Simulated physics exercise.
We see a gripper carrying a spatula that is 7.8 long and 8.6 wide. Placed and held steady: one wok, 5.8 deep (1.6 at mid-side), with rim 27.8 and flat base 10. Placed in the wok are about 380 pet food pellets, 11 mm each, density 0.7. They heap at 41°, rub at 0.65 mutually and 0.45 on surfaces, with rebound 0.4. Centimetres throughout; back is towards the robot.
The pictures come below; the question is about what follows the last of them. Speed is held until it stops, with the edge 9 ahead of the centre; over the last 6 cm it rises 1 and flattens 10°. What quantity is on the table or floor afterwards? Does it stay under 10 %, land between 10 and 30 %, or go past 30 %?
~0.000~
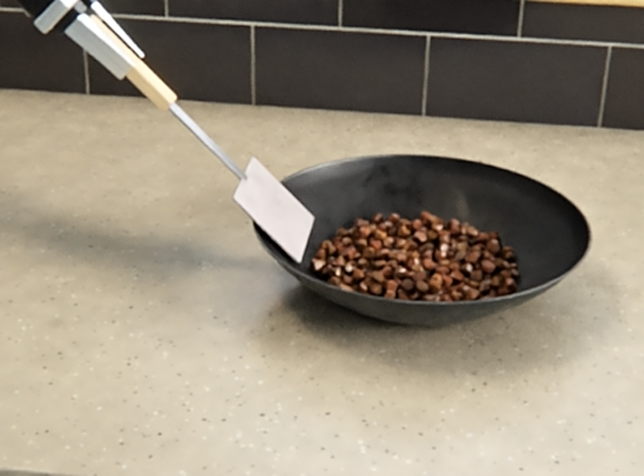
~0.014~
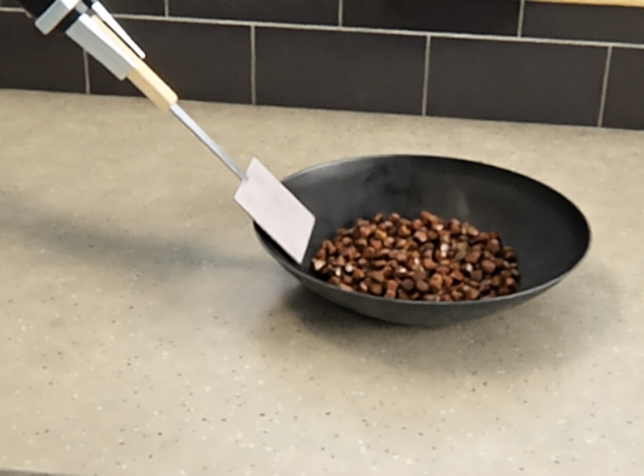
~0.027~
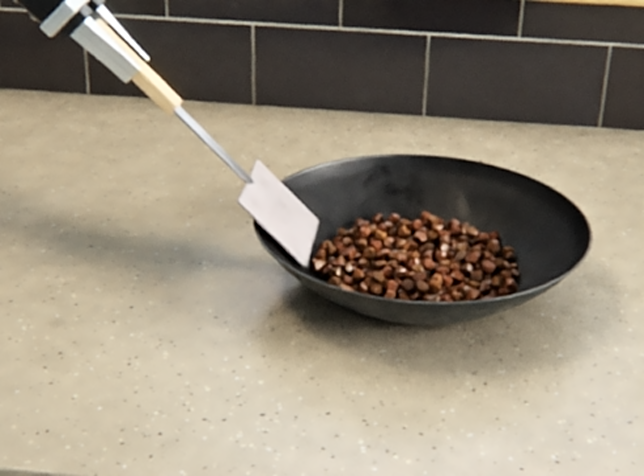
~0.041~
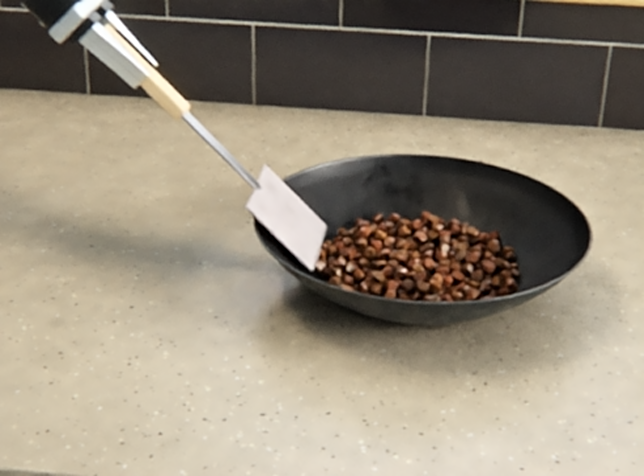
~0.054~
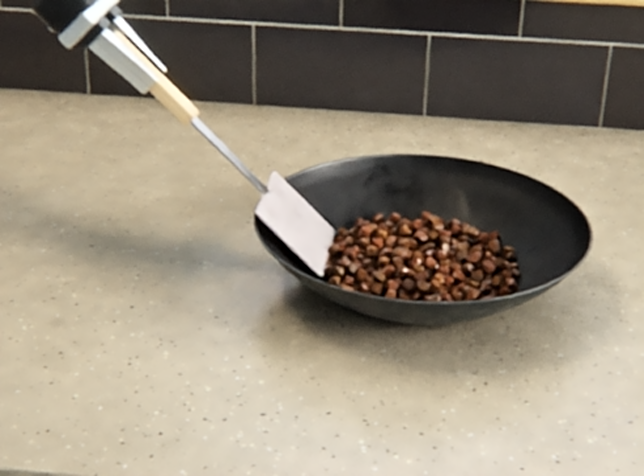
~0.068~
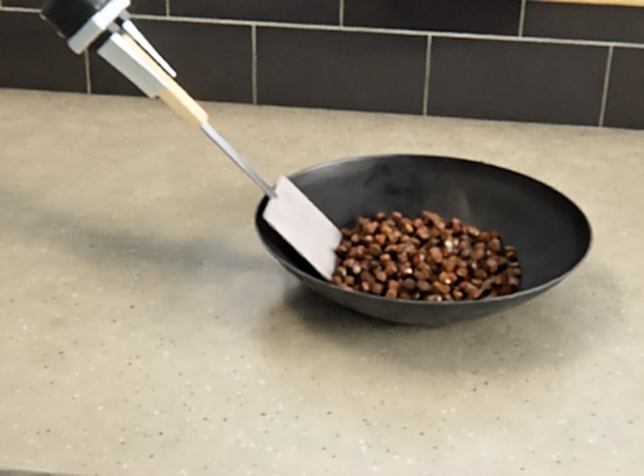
It lands between 10 and 30 %.
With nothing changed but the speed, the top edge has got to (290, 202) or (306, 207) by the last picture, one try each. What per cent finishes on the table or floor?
Close to 35 per cent in the first try and close to 50 per cent in the second.
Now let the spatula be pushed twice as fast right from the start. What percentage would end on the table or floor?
About 45 in a hundred.
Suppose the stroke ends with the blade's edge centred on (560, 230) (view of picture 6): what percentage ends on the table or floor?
Roughly 50 per cent, I'd say.
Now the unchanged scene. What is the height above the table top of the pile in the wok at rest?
7.0 cm.
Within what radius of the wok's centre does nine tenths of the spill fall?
Around 25 centimetres from the centre.
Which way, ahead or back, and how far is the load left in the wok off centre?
The kept load is shifted forward by about 5.5 cm.
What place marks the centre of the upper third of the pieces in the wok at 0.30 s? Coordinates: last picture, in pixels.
Centre: Roughly (547, 237) in the last picture.
After 0.18 s, sloping 45°, highest piece 5 above the table; 375 in the wok.
After 0.30 s, sloping 42°, highest piece 7 above the table; 373 in the wok, 2 on the blade or in flight.
After 0.56 s, sloping 35°, highest piece 7 above the table; 300 in the wok, 73 on the table or floor, 2 on the blade or in flight.
After 1.61 s, sloping 35°, highest piece 7 above the table; 298 in the wok, 77 on the table or floor.
At rest, 298 in the wok, 77 on the table or floor. That is 21 % on the table or floor.
